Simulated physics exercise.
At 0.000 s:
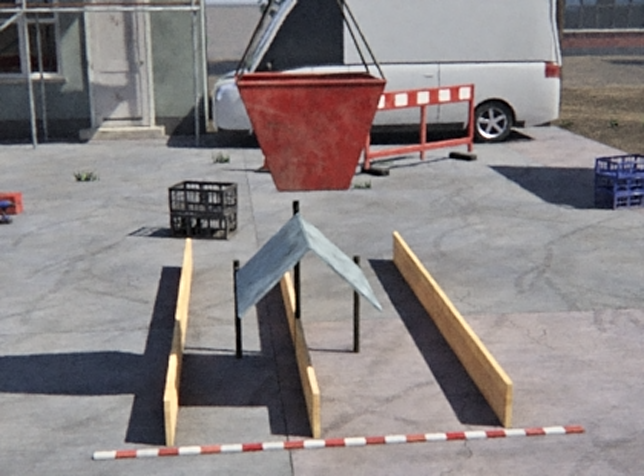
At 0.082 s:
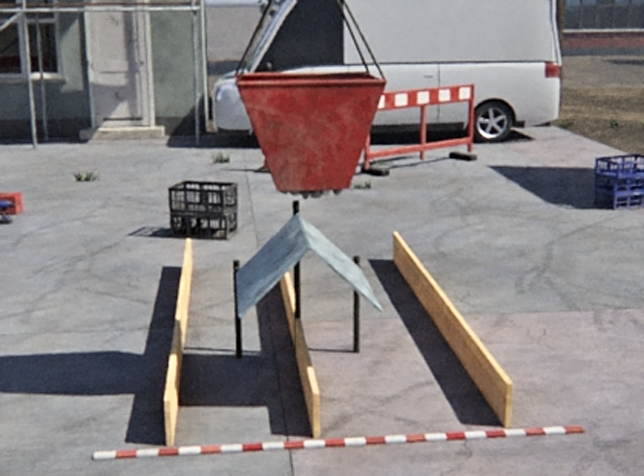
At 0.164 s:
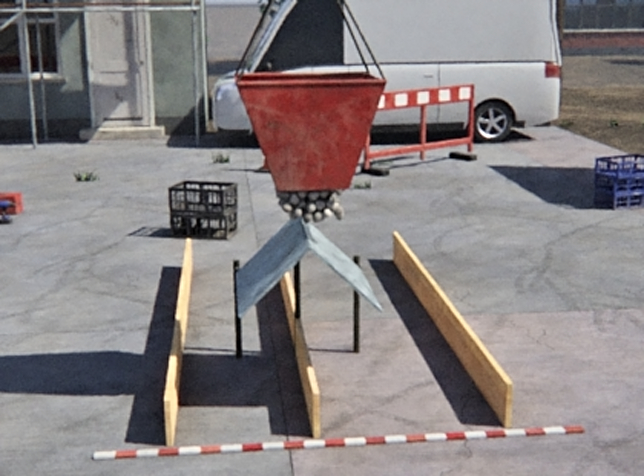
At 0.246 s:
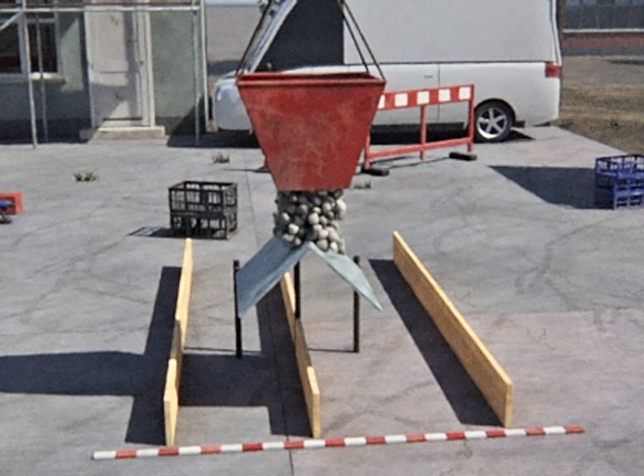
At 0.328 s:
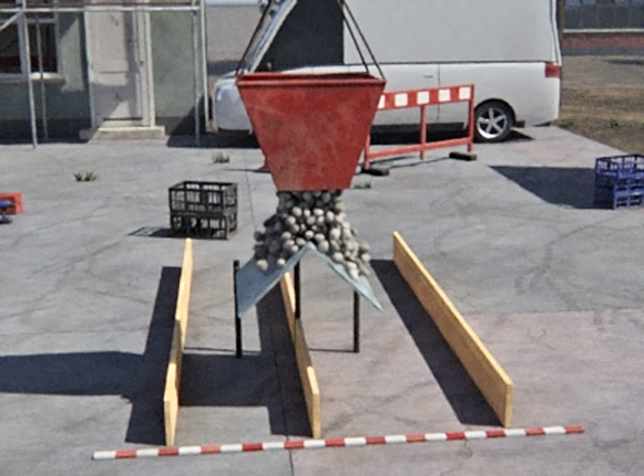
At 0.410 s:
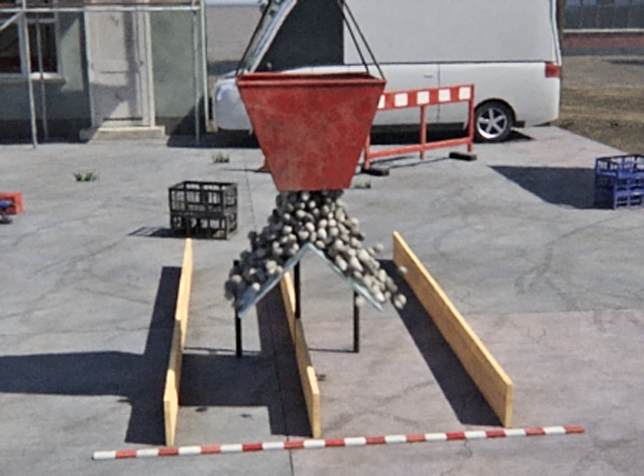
A hanging red skip releases rounded cobbles that spread down both sides of sloping steel.
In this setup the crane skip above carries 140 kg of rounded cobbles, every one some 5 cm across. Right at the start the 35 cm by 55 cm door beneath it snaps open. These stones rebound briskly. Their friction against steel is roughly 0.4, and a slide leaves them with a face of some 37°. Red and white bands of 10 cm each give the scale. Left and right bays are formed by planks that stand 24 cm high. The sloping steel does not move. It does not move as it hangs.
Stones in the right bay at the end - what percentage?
Roughly 62 percent.
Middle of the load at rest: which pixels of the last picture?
Near (415, 377).
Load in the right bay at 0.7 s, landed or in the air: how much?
About 45 per cent of it.
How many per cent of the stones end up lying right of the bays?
I'd say around 0 per cent.
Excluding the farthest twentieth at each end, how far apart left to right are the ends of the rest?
Around 160 centimetres.
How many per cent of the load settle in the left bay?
Around 35 per cent of it.
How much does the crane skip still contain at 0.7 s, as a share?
Some 0 per cent is still held.
After 0.7 s, 0 % in the crane skip, 27 % on the steel, 1 % falling or lying left of the bays, 26 % falling or lying in the left bay, 46 % falling or lying in the right bay; the stones farthest right are at (468, 371).
After 1.1 s, 0 % in the crane skip, 1 % on the steel, 4 % falling or lying left of the bays, 35 % falling or lying in the left bay, 61 % falling or lying in the right bay; the stones farthest right are at (470, 371).
After 1.7 s, 0 % in the crane skip, 4 % falling or lying left of the bays, 35 % falling or lying in the left bay, 62 % falling or lying in the right bay; the stones farthest right are at (473, 375).
After 2.6 s, 0 % in the crane skip, 4 % falling or lying left of the bays, 35 % falling or lying in the left bay, 62 % falling or lying in the right bay; the stones farthest right are at (474, 376).
After 4.5 s, 0 % in the crane skip, 4 % left of the bays, 35 % in the left bay, 62 % in the right bay; the stones farthest right are at (474, 376).
